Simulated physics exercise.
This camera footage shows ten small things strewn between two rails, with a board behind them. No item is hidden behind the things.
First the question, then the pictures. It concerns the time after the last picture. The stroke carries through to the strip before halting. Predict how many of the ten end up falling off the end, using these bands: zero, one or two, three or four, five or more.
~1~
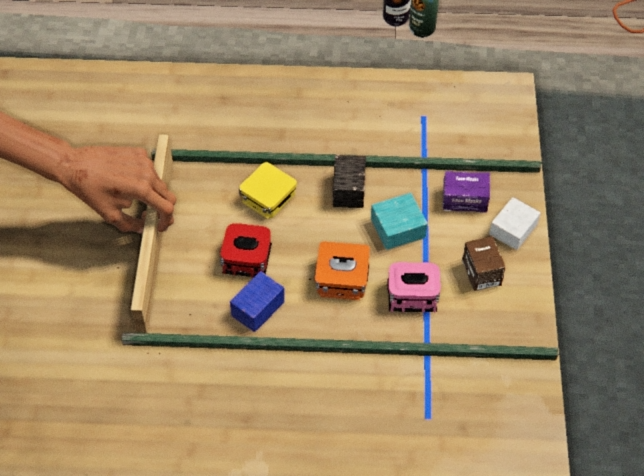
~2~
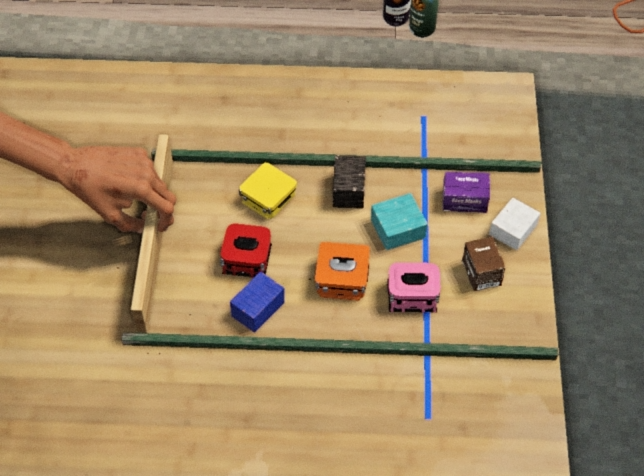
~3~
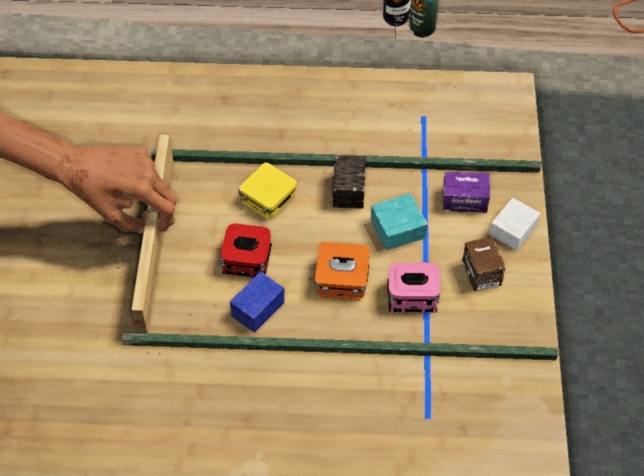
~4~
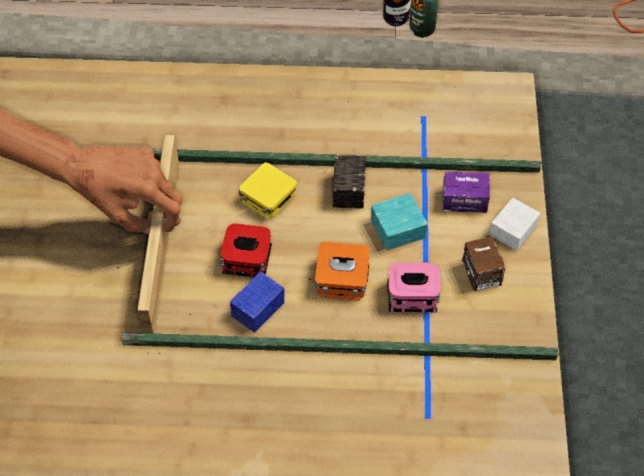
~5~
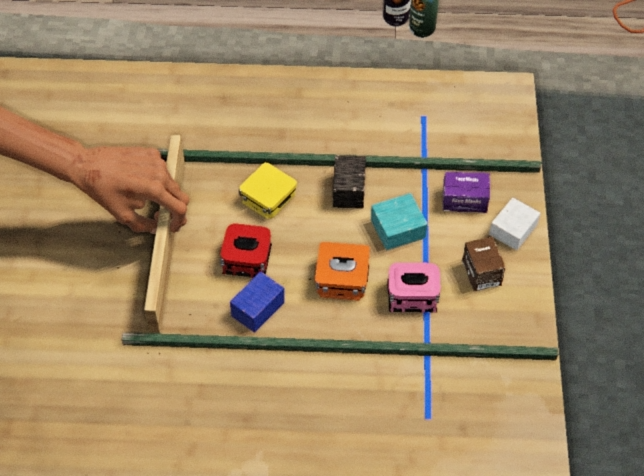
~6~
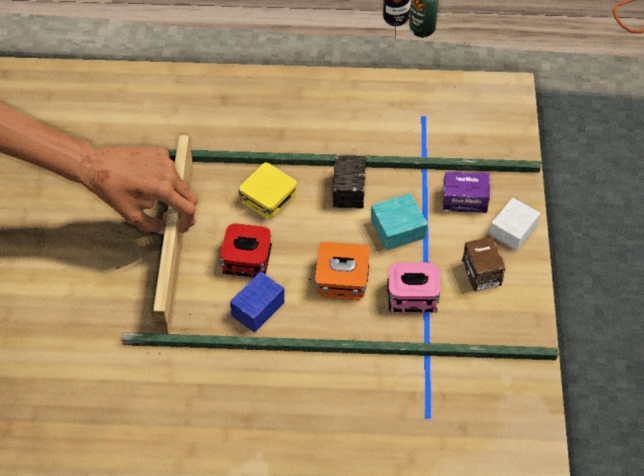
I predict the table will hold on to all the pieces.
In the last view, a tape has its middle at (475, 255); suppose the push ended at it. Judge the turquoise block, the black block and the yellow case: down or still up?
The turquoise block? It is safe. The black block? It is safe. The yellow case? It is safe.
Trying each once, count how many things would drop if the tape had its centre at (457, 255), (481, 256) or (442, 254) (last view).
Taken one after another, the numbers are 2, 4 and 0.
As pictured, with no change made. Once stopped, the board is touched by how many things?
That makes 3.
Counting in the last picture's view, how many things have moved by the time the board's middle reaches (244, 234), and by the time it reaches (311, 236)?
The first number is 3, the next one 6.
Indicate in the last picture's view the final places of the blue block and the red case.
About (443, 302), and about (448, 257).
Early on, none off yet; white block at rest near (515, 224); brown box at rest near (483, 264); purple box at rest near (466, 192).
Finally, the number that fall off is zero.
